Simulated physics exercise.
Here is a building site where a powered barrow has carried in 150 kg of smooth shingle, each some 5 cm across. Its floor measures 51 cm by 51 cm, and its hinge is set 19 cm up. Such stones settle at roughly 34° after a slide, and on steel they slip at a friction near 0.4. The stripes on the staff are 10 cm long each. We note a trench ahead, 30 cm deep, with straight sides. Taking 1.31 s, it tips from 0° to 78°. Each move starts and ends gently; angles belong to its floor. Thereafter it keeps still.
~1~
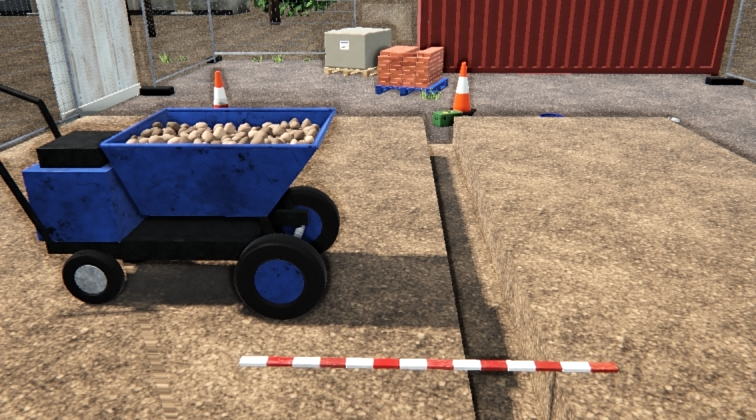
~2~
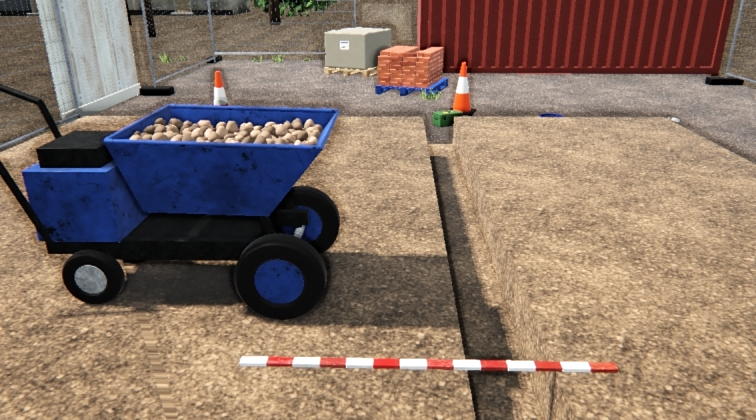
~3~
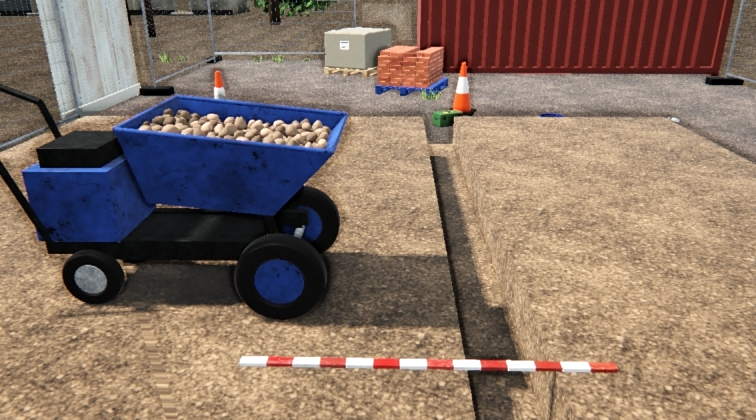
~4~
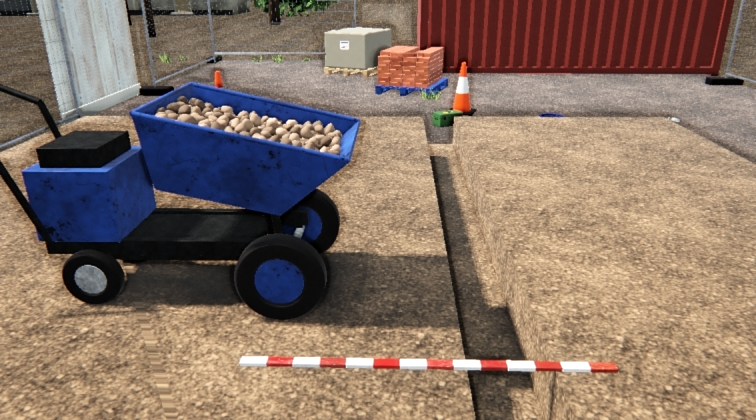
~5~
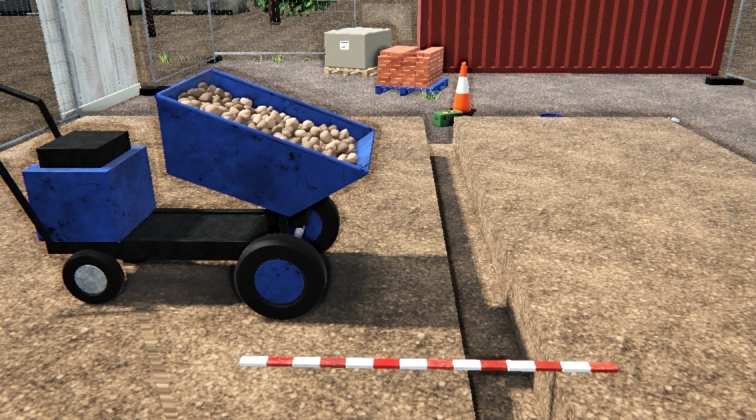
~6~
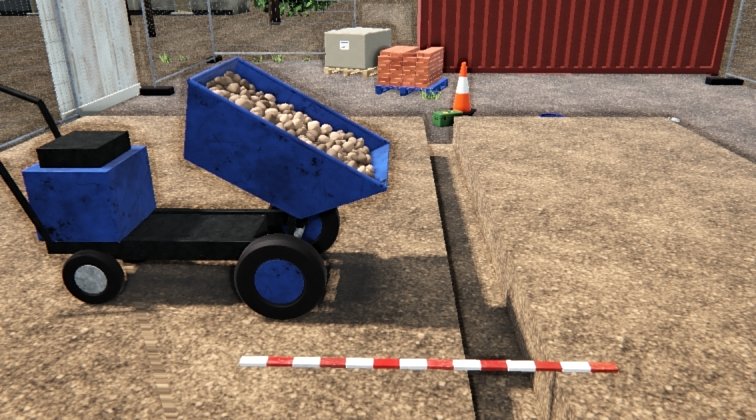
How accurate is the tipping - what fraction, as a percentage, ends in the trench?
Close to 91 in every hundred.
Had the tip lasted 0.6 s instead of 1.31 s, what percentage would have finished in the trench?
Then some 85 per cent would.
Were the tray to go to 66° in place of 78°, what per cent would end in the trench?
Trench share: Approx. 95%.
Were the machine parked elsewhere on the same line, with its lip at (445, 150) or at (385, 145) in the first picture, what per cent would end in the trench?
Near 5 and near 60 percent.
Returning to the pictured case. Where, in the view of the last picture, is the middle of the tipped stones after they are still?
Their middle ends up near (483, 320).
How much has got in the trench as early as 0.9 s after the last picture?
Close to 55 per cent at that time.
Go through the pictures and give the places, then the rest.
Lip at (317, 147), floor tilted 0°, highest stones at (213, 129), in the first frame.
The tray is at 2°, its lip at (321, 148); the top of the load is at (186, 128), in the second frame.
The tray is at 6°, its lip at (333, 153); the top of the load is at (184, 120), in the third frame.
The tray is at 12°, its lip at (349, 161); the top of the load is at (189, 108), in the fourth frame.
The tray is at 20°, its lip at (368, 173); the top of the load is at (209, 96), in the fifth frame.
The tray is at 30°, its lip at (387, 189); the top of the load is at (233, 84), in the sixth frame.
Then, 0.4 s after the last picture the floor is at 66°, 98 % in the tray, 2 % short of the trench; the foremost stones are at (442, 237).
Then, 0.9 s after the last picture the floor is at 78°, 33 % in the tray, 10 % short of the trench, 57 % in the trench; the foremost stones are at (514, 316).
Then, 1.2 s after the last picture the floor is at 78°, 7 % in the tray, 11 % short of the trench, 82 % in the trench; the foremost stones are at (515, 315).
Then, 3.2 s after the last picture the floor is at 78°, 0 % in the tray, 9 % short of the trench, 91 % in the trench; the foremost stones are at (505, 300).
